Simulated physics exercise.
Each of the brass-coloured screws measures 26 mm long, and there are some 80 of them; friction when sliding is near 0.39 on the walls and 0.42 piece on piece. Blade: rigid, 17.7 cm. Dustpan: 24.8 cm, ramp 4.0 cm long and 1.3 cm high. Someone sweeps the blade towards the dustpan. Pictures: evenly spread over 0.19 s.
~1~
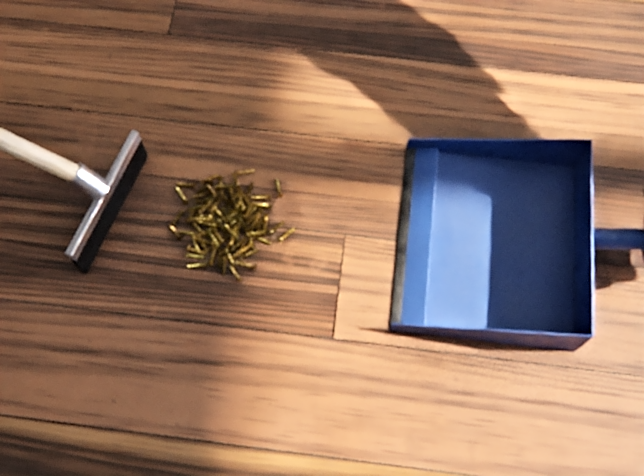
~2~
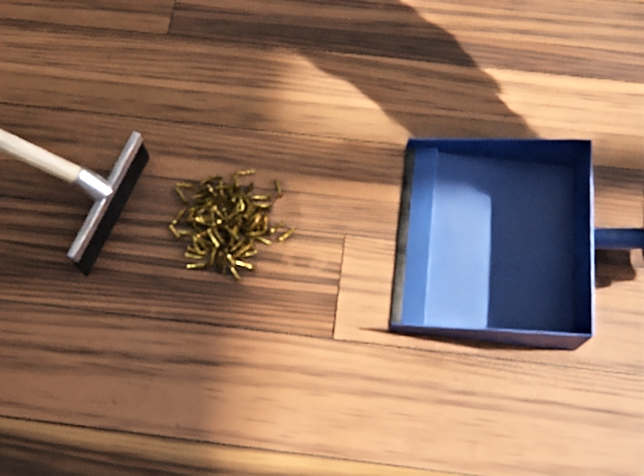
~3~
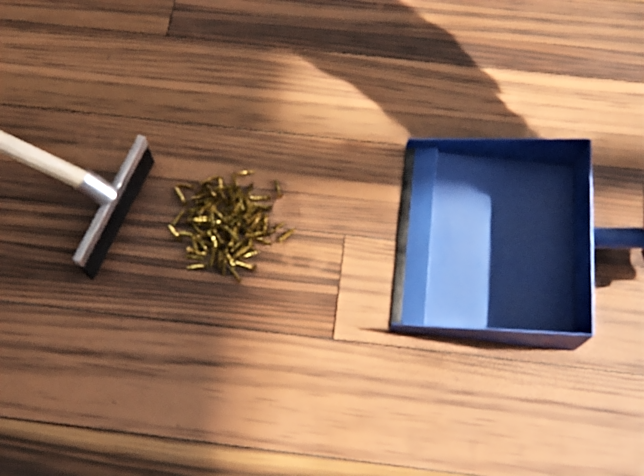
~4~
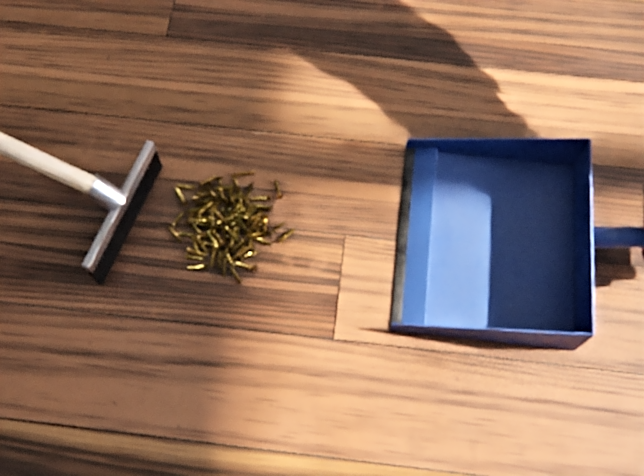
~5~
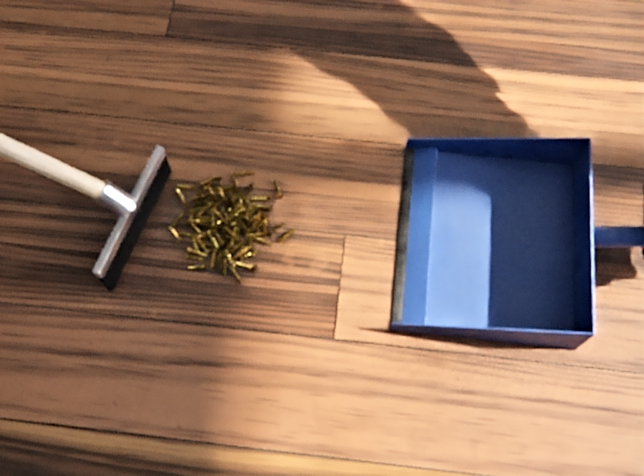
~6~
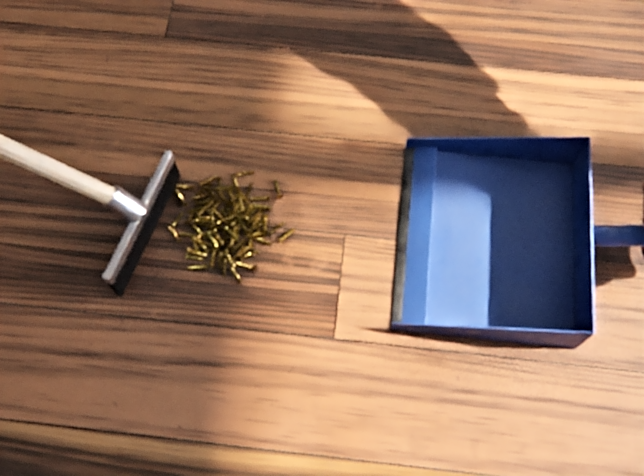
To begin with, a wooden-handled blade rests left of a loose pile of small brass-coloured screws on a wood floor, with a blue dustpan to the right. The blade slides slowly rightward and slightly down, closing in on the pile's left edge, while the screws and dustpan stay still.
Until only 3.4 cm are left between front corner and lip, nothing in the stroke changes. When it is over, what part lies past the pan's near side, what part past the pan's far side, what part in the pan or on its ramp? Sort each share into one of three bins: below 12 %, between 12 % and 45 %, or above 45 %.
Near side: Between 12 % and 45 %; far side: Below 12 %; pan: Below 12 %.
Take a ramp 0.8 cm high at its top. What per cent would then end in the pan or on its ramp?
Roughly 0 per cent.
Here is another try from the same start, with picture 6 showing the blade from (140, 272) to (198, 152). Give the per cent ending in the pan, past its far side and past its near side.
Pan 10; far 0; near 5.
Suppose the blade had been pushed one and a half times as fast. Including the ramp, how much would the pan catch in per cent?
Share: Close to 0 %.
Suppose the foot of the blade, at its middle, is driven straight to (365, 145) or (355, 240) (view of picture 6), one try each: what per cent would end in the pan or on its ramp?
I'd expect about 0 percent, then about 5 percent.
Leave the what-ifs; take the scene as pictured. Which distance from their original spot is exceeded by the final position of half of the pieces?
The figure is about 18 cm.
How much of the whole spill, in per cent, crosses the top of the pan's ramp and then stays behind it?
Estimate: Close to 0 per cent of the total.
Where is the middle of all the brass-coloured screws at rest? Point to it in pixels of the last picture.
I'd put it at about (359, 269).
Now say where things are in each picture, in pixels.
The first picture shows blade from (73, 255) to (136, 138), moved 0.0 cm, 0 of the pieces shifted so far; middle of the pieces at (227, 216); pan at (502, 246).
The second picture shows blade from (75, 257) to (137, 139), moved 0.3 cm, 0 of the pieces shifted so far; middle of the pieces at (227, 217).
The third picture shows blade from (80, 261) to (143, 143), moved 1.1 cm, 0 of the pieces shifted so far; middle of the pieces at (227, 217).
The fourth picture shows blade from (89, 267) to (151, 148), moved 2.4 cm, 0 of the pieces shifted so far; middle of the pieces at (227, 218).
The fifth picture shows blade from (100, 273) to (161, 153), moved 3.8 cm, 0 of the pieces shifted so far; middle of the pieces at (227, 218).
The sixth picture shows blade from (110, 279) to (170, 158), moved 5.3 cm, 0 of the pieces shifted so far; middle of the pieces at (227, 218); pan at (502, 244).
Then, 0.37 s after the last picture, middle of the blade 19 cm from the lip; 0 % over the lip, far side 0 %, near side 0 %.
Then, 0.61 s after the last picture, middle of the blade 11 cm from the lip; 0 % over the lip, far side 0 %, near side 10 %.
Then, 0.96 s after the last picture, middle of the blade 6 cm from the lip; 0 % over the lip, far side 0 %, near side 25 %.
In the end, near side 25 %, far side 0 %, pan 0 %, in front of the lip or behind the blade 75 %.
